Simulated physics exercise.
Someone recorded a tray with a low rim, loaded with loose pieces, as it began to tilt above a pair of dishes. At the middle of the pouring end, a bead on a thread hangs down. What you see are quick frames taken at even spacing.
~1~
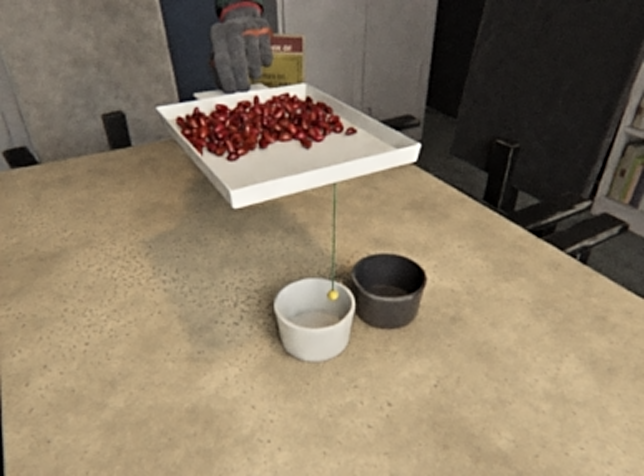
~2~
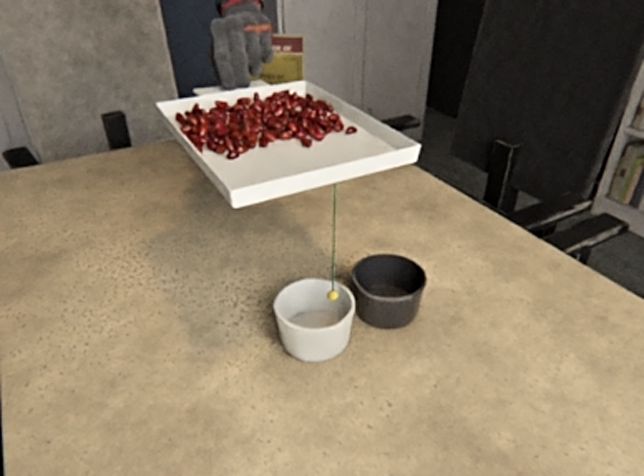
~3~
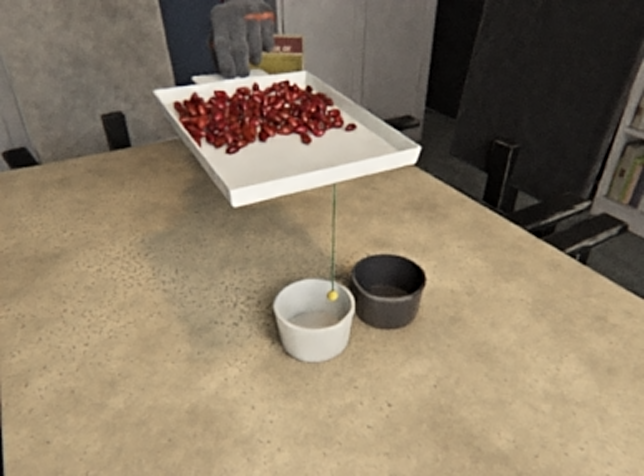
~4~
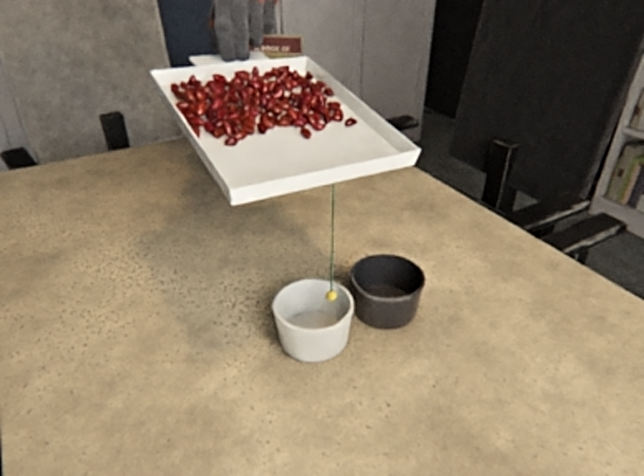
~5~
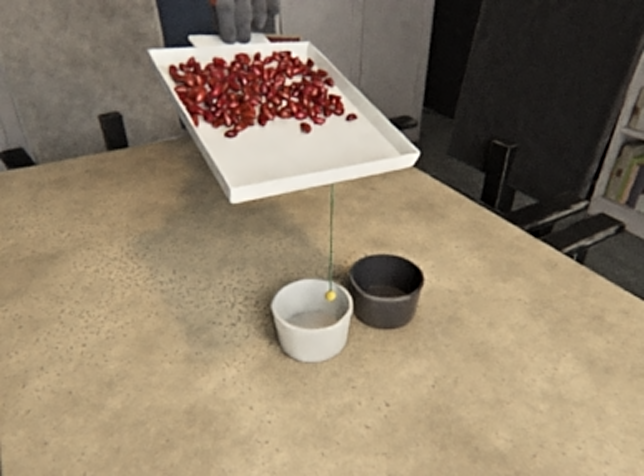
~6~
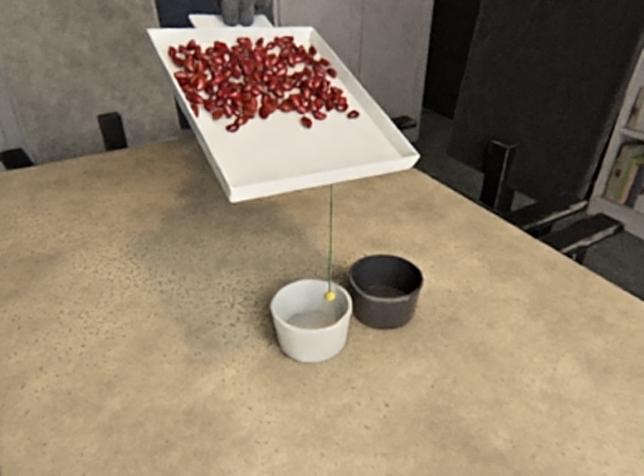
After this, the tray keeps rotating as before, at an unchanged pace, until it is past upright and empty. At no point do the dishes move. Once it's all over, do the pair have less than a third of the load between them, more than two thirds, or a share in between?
They have less than a third between them.
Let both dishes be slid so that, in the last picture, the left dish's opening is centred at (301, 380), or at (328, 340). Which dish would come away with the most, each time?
So at the first spot it's the one placed on the right, and at the second spot it's the one placed on the right.
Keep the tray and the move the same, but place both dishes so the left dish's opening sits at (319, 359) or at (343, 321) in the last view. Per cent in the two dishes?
60 per cent the first time, 60 per cent the second time.
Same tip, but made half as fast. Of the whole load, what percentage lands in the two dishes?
I'd expect close to 10 per cent.
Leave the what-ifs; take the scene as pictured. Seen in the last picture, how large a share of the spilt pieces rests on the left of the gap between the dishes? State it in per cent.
Share on the left: Near 10 %.
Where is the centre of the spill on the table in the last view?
Estimate: About (411, 367).
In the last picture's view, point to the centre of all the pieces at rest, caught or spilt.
It settles centred around (412, 358).
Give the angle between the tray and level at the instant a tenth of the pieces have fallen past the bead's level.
80°, roughly.
Just after the last frame, tray tipped steeply; almost all on the tray; about a tenth in the air.
A moment on, tray tipped past a quarter turn; roughly half on the tray; just a few in the right dish; roughly a third outside both; about a tenth in the air.
Further on, tray tipped past a quarter turn; about a tenth in the right dish; the larger part outside both; just a few in the air.
When it is over, tray tipped past a quarter turn; not one in the left dish; about a tenth in the right dish; the larger part outside both.
